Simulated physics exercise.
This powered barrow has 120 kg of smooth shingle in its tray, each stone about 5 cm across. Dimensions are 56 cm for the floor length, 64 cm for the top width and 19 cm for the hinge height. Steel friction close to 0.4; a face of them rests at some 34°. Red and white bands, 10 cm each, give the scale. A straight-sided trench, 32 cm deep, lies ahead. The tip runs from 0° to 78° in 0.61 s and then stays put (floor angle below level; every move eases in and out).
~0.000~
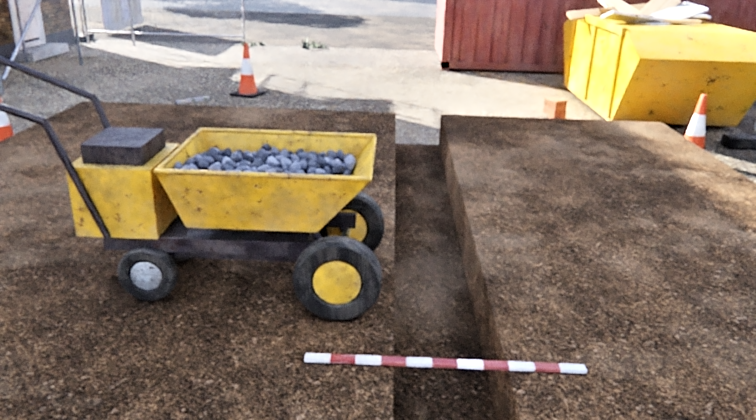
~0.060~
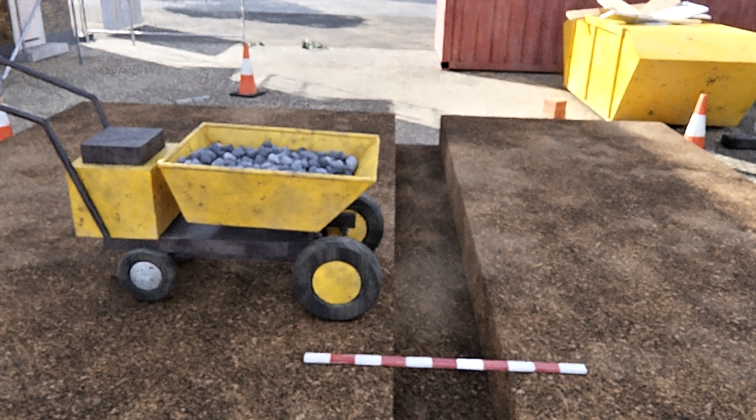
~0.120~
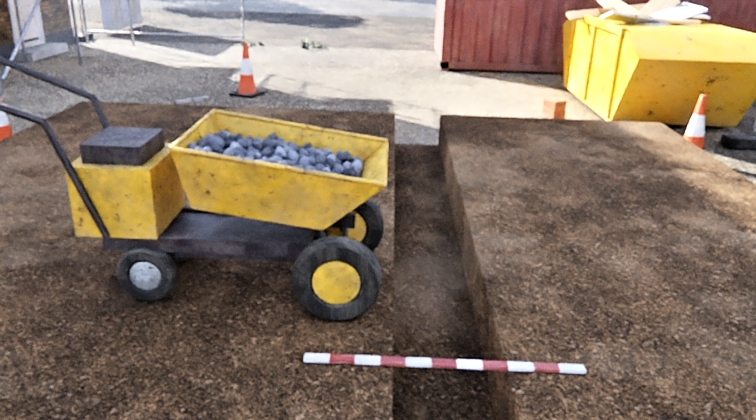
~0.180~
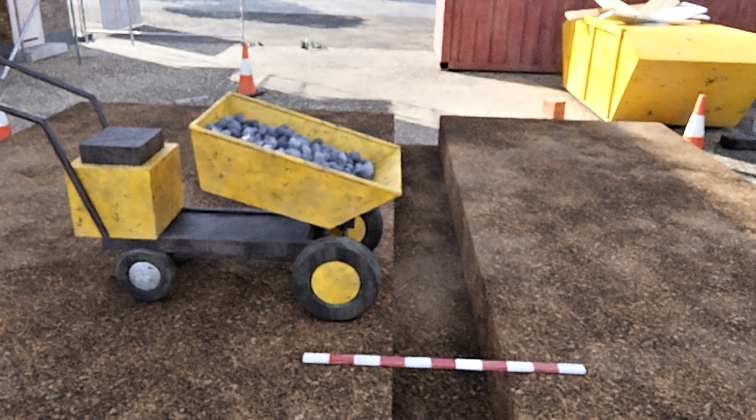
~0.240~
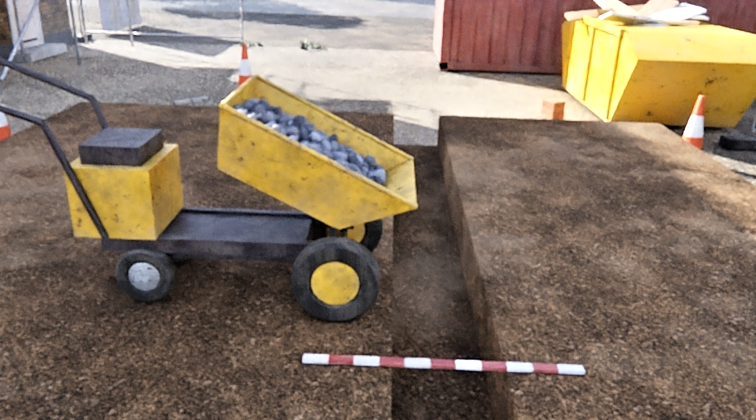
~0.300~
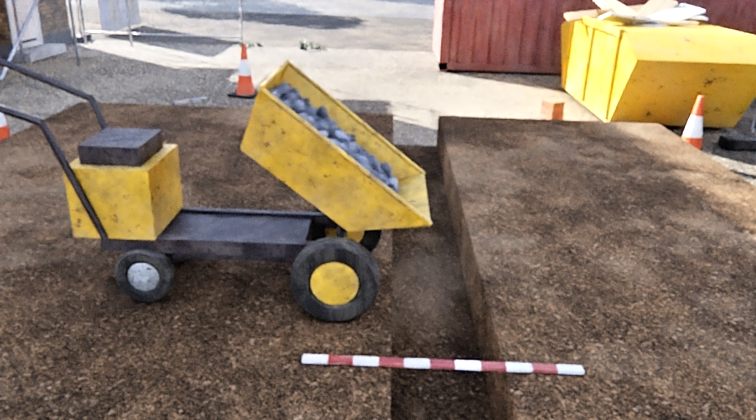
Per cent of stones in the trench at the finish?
About 38 %.
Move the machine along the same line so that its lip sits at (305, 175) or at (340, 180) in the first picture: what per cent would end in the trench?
I'd expect some 90 per cent, then some 65.
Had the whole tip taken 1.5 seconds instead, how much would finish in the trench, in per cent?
Roughly 50 per cent.
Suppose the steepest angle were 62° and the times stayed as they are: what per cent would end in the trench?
In that case near 40 per cent.
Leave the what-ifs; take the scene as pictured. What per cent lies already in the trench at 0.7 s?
Close to 20 per cent at that time.
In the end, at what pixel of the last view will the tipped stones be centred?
The resting stones are centred at roughly (523, 290).
After 0.5 s the floor is at 66°; 100 % in the tray; the foremost stones are at (440, 239).
After 0.7 s the floor is at 78°; 51 % in the tray, 21 % in the trench, 28 % past the trench; the foremost stones are at (532, 300).
After 1.1 s the floor is at 78°; 0 % in the tray, 36 % in the trench, 63 % past the trench; the foremost stones are at (749, 311).
After 3.0 s the floor is at 78°; 0 % in the tray, 38 % in the trench, 62 % past the trench; the foremost stones are past the picture's edge.
